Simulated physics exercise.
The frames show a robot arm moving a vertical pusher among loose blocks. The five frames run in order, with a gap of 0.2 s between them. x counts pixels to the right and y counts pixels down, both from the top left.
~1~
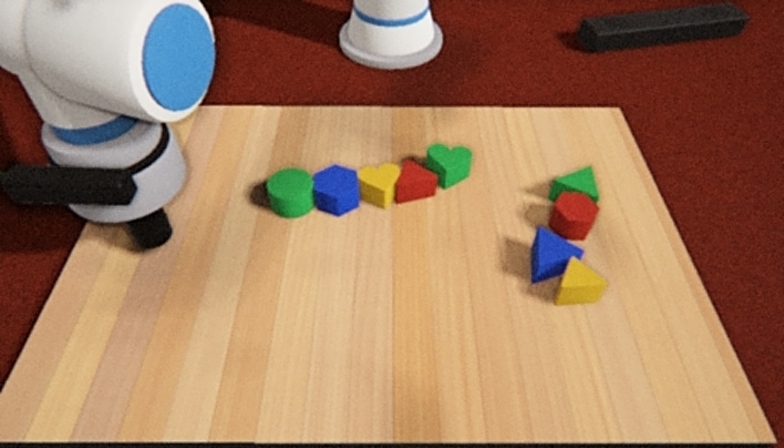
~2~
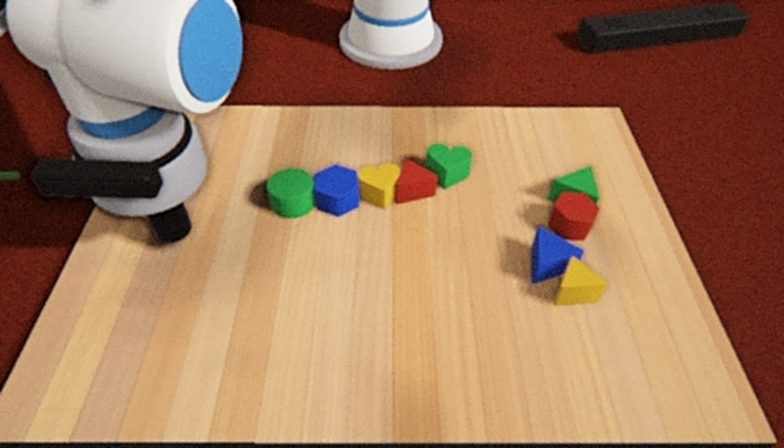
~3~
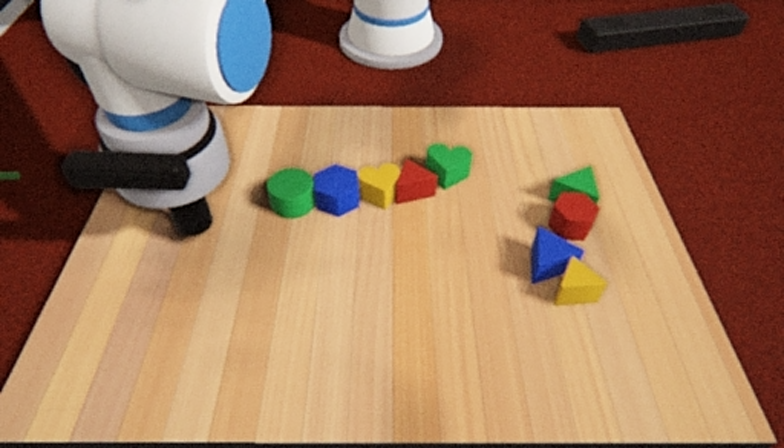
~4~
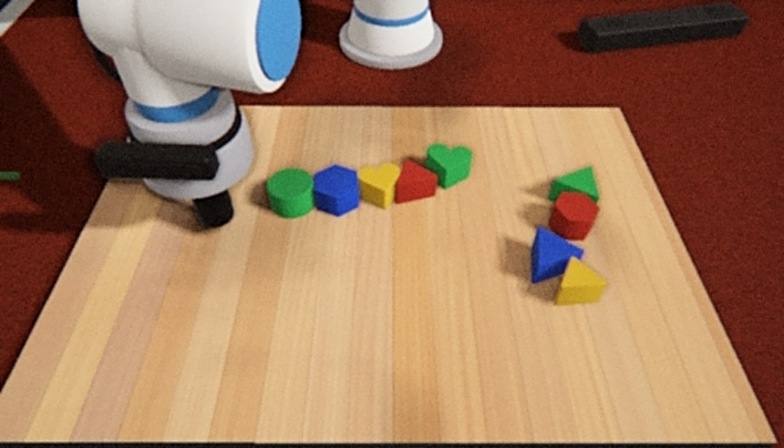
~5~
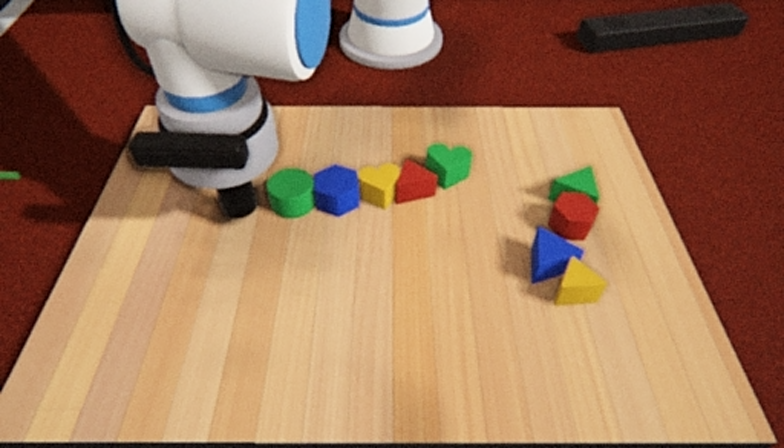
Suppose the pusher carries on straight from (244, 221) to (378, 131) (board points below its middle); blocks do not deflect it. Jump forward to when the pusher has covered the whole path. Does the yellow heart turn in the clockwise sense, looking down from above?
Answer: Yes.
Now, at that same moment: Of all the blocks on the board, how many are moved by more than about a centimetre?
When the path ends, I think you'll find three or more blocks out of place by more than 1 cm.
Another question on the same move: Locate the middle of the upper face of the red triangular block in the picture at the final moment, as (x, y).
Around (471, 186).
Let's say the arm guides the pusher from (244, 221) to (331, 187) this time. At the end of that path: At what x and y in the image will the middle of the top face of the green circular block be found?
It comes to (358, 150).
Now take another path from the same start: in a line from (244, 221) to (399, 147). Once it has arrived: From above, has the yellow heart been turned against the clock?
No, it doesn't check out.
What follows on the original path. One third of the way, pusher at (292, 174); green circular block at (330, 161); blue six-sided block at (372, 169), turned 25° clockwise; yellow heart at (413, 177), turned 25° clockwise; red triangular block at (448, 179).
Two thirds of the way, pusher at (338, 144); green circular block at (373, 143); blue six-sided block at (397, 167), turned 60° clockwise; yellow heart at (434, 185), turned 30° clockwise; red triangular block at (470, 186), turned 25° anticlockwise.
At the end, pusher at (377, 117); green circular block at (386, 138); blue six-sided block at (397, 167), turned 60° clockwise; yellow heart at (435, 186), turned 30° clockwise; red triangular block at (471, 186), turned 25° anticlockwise.
